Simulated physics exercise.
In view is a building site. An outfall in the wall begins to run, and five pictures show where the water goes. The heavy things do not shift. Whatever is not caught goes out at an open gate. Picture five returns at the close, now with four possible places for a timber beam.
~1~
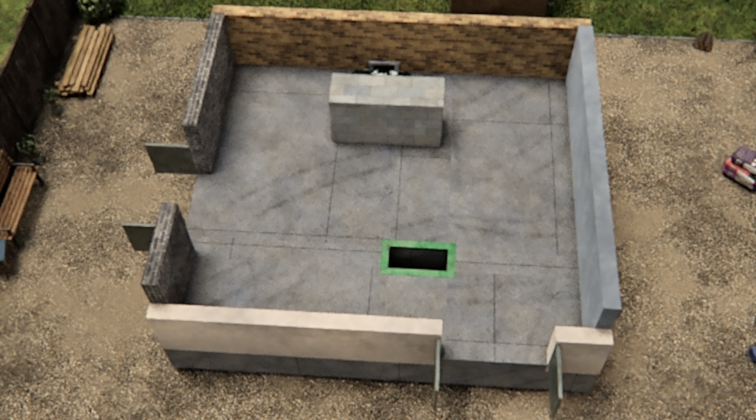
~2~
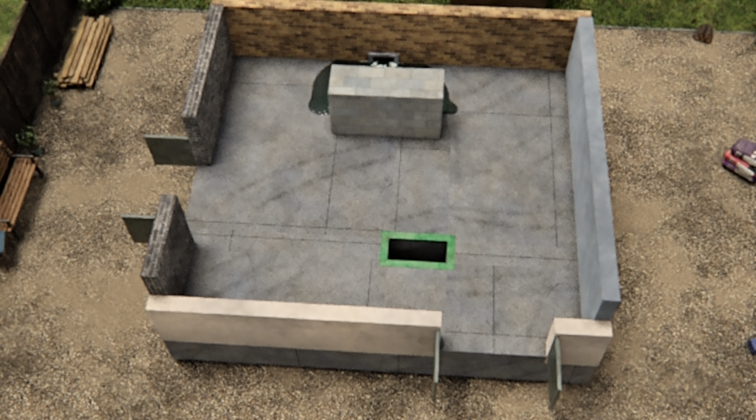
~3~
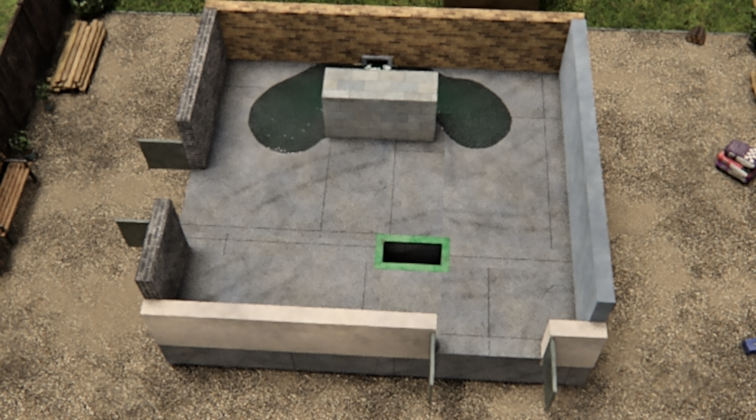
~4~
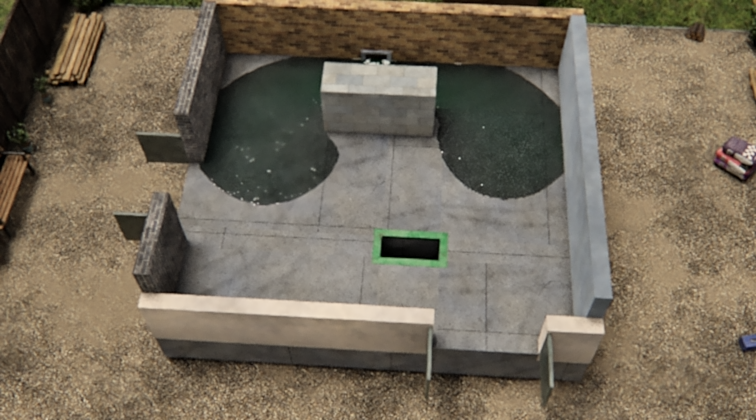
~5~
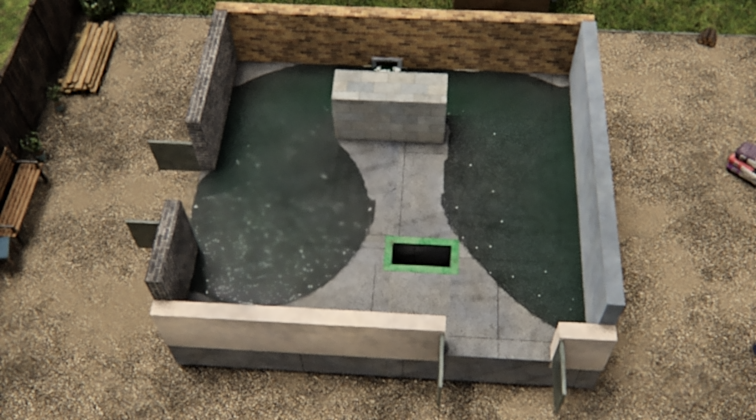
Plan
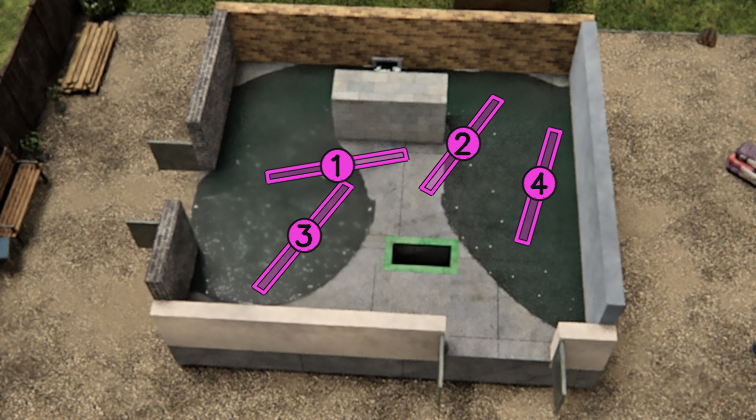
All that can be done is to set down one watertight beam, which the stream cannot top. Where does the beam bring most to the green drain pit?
Spot 4.
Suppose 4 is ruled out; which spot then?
That is spot 2.
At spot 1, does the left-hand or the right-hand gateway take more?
More leaves on the right.
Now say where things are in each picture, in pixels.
Outfall at (384, 67); green drain pit at (418, 259); open gate at (493, 347); open gate at (203, 211); water covers 3 % of the ground and shows as far out as (399, 72); green drain pit still dry.
Water covers 7 % of the ground and shows as far out as (321, 108); green drain pit still dry.
Water covers 16 % of the ground and shows as far out as (507, 120); green drain pit still dry.
Water covers 36 % of the ground and shows as far out as (543, 181); green drain pit still dry.
Water covers 61 % of the ground and shows as far out as (584, 308); green drain pit still dry.
On the marked copy, 1 from (267, 177) to (405, 154); 2 from (426, 190) to (497, 98); 3 from (259, 289) to (347, 184); 4 from (522, 241) to (555, 130).
With 1, about 6 % of the stream runs into the green drain pit, about 94 % out by the gates.
With 2, about 14 % of the stream runs into the green drain pit, about 85 % out by the gates.
With 3, about 7 % of the stream runs into the green drain pit, about 92 % out by the gates.
With 4, about 21 % of the stream runs into the green drain pit, about 79 % out by the gates.
